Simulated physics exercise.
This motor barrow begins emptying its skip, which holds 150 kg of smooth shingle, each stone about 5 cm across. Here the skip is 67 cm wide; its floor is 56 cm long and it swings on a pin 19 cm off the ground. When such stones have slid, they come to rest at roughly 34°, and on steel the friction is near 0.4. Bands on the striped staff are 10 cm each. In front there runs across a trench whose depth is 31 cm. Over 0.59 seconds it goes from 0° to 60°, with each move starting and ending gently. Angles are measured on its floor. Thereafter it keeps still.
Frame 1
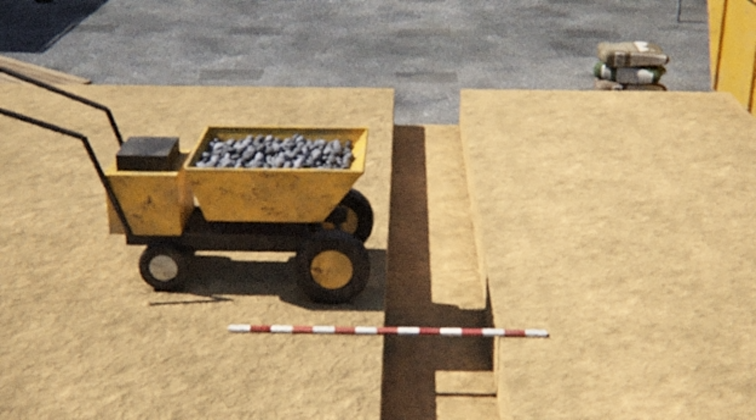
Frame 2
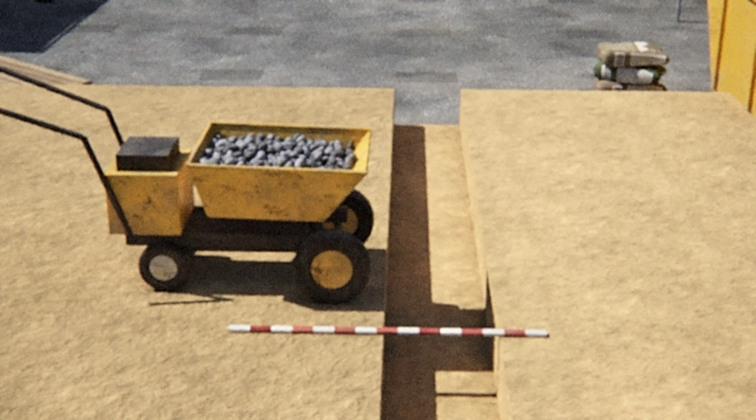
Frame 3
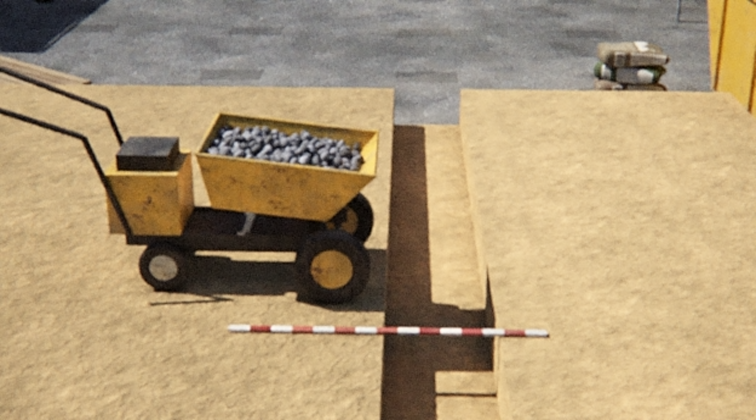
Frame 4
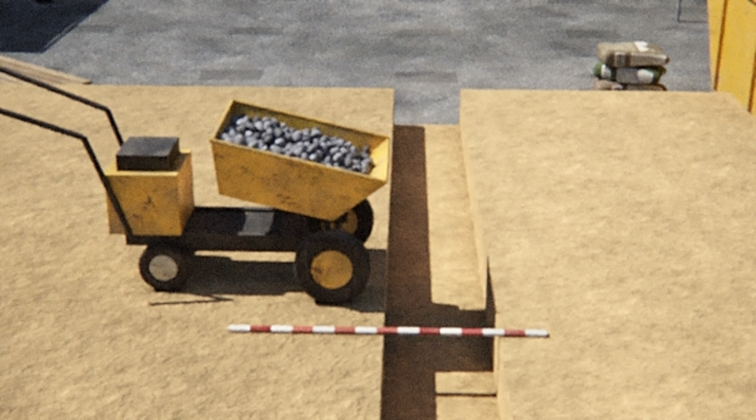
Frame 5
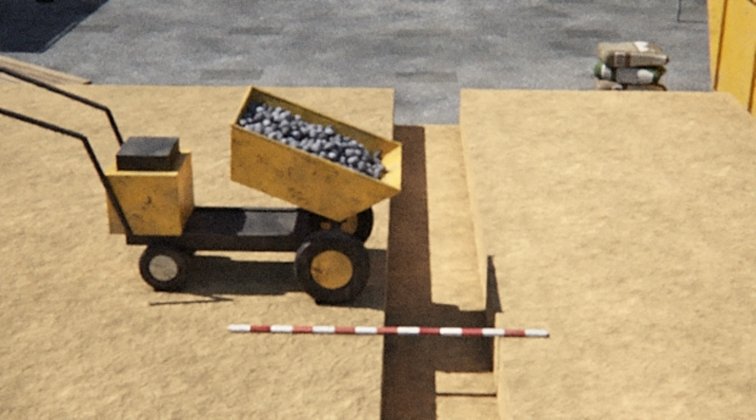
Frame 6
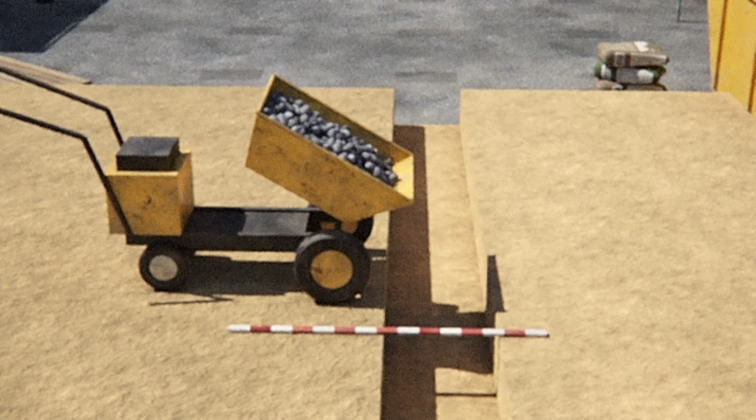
Yellow motor barrow standing beside a trench, its skip of grey stones steadily tilting up and forward to the right.
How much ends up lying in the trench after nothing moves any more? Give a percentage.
A share of about 51 per cent.
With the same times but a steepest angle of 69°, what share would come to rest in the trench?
Then about 50 per cent.
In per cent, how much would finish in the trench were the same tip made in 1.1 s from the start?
60 %.
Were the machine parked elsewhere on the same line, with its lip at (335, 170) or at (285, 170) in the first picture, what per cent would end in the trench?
The first gives about 70 percent and the second about 85 percent.
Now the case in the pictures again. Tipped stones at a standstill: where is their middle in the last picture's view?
The resting stones are centred at roughly (483, 309).
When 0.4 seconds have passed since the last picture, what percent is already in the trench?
About 15 per cent by then.
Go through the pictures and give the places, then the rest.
Lip at (363, 172), floor tilted 0°, highest stones at (281, 149), in the first frame.
Lip at (367, 173), floor tilted 2°, highest stones at (267, 148), in the second frame.
The skip is at 6°, its lip at (375, 176); the top of the load is at (247, 139), in the third frame.
Lip at (387, 182), floor tilted 13°, highest stones at (244, 128), in the fourth frame.
The skip is at 22°, its lip at (400, 191); the top of the load is at (258, 114), in the fifth frame.
Lip at (413, 202), floor tilted 31°, highest stones at (279, 104), in the sixth frame.
Then, 0.1 s after the last picture the floor is at 50°, 100 % in the skip; the foremost stones are at (413, 210).
Then, 0.4 s after the last picture the floor is at 60°, 85 % in the skip, 14 % in the trench; the foremost stones are at (489, 248).
Then, 0.7 s after the last picture the floor is at 60°, 37 % in the skip, 25 % in the trench, 38 % past the trench; the foremost stones are at (630, 280).
Then, 2.7 s after the last picture the floor is at 60°, 10 % in the skip, 51 % in the trench, 39 % past the trench; the foremost stones are past the picture's edge.
